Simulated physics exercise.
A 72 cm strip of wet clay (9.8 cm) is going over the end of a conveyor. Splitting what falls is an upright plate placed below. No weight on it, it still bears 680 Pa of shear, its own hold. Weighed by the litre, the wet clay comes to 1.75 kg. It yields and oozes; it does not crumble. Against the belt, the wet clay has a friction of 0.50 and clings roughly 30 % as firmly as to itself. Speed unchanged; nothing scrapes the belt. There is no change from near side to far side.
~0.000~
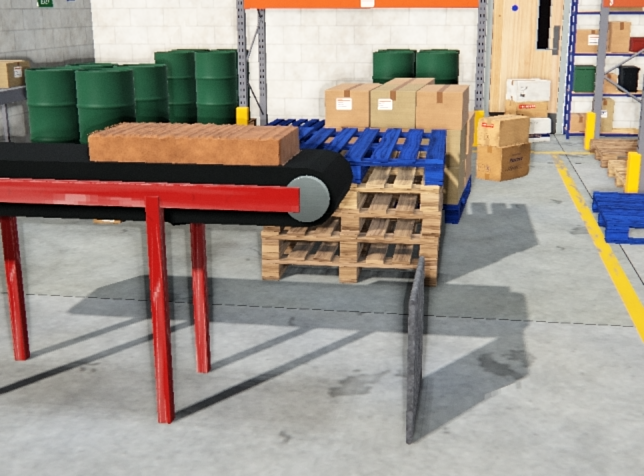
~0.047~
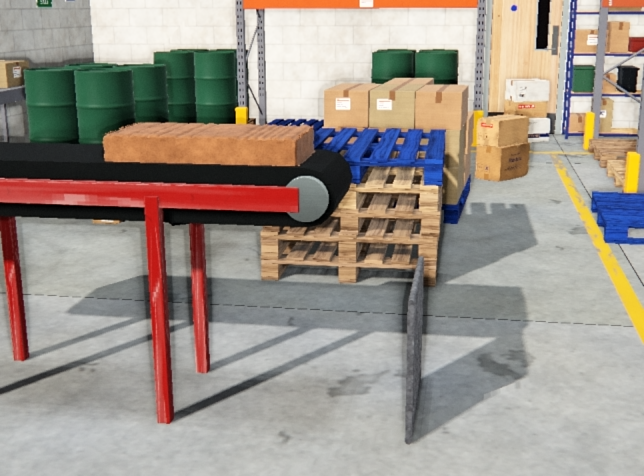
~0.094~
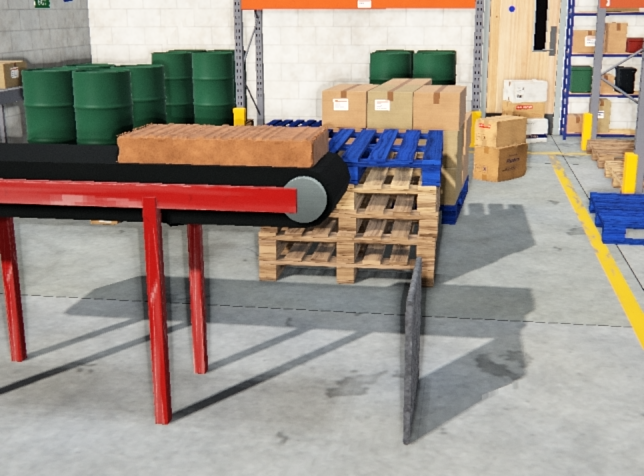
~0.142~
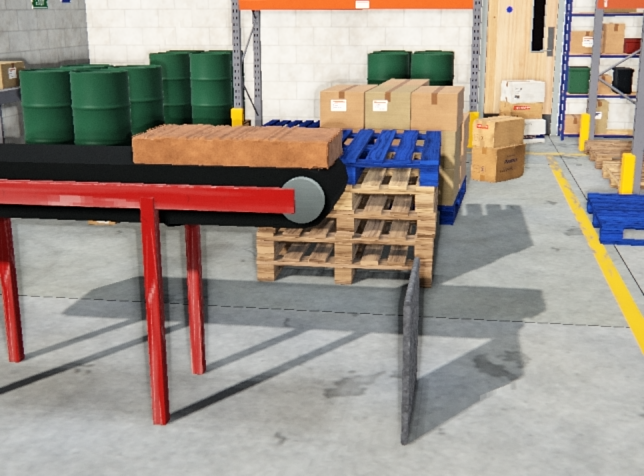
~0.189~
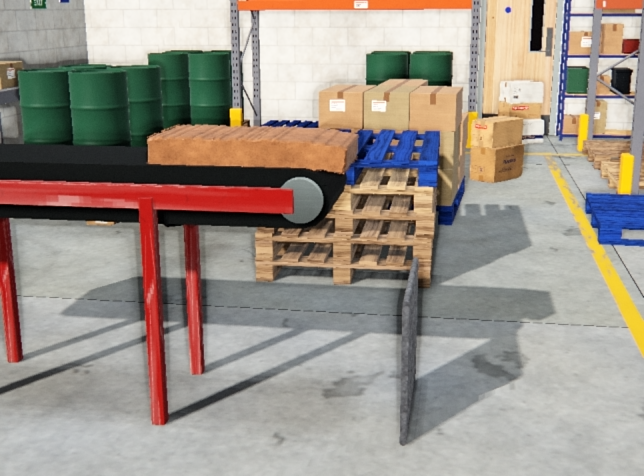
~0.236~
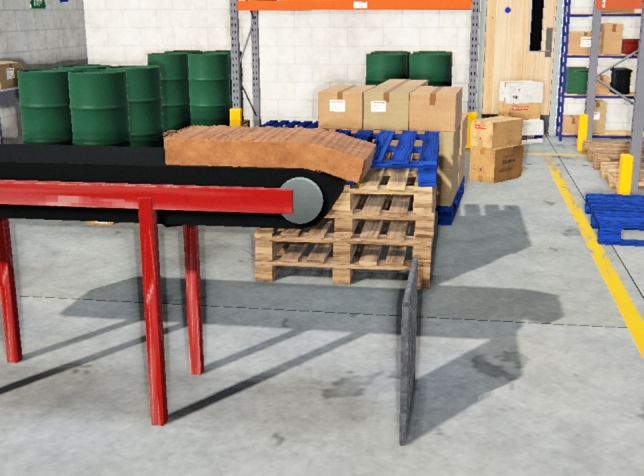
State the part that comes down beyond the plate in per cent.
The part that comes down beyond the plate is near 86 per cent.
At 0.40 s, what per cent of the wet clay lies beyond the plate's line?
Around 2 percent at that moment.
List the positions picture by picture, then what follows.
In the first frame, foremost bit of the wet clay at (279, 158).
In the second frame, foremost bit of the wet clay at (296, 148).
In the third frame, foremost bit of the wet clay at (312, 147), 3 % of it past the top of the roller, in one piece.
In the fourth frame, foremost bit of the wet clay at (328, 151), 13 % of it past the top of the roller, in one piece.
In the fifth frame, foremost bit of the wet clay at (346, 155), 21 % of it past the top of the roller, in one piece.
In the sixth frame, foremost bit of the wet clay at (364, 165), 30 % of it past the top of the roller, in one piece.
After 0.40 s, 2 % is beyond the plate's line.
After 0.58 s, 36 % is beyond the plate's line.
After 0.77 s, 63 % is beyond the plate's line.
After 0.96 s, 86 % is beyond the plate's line.
After 2.11 s, 86 % is beyond the plate's line.
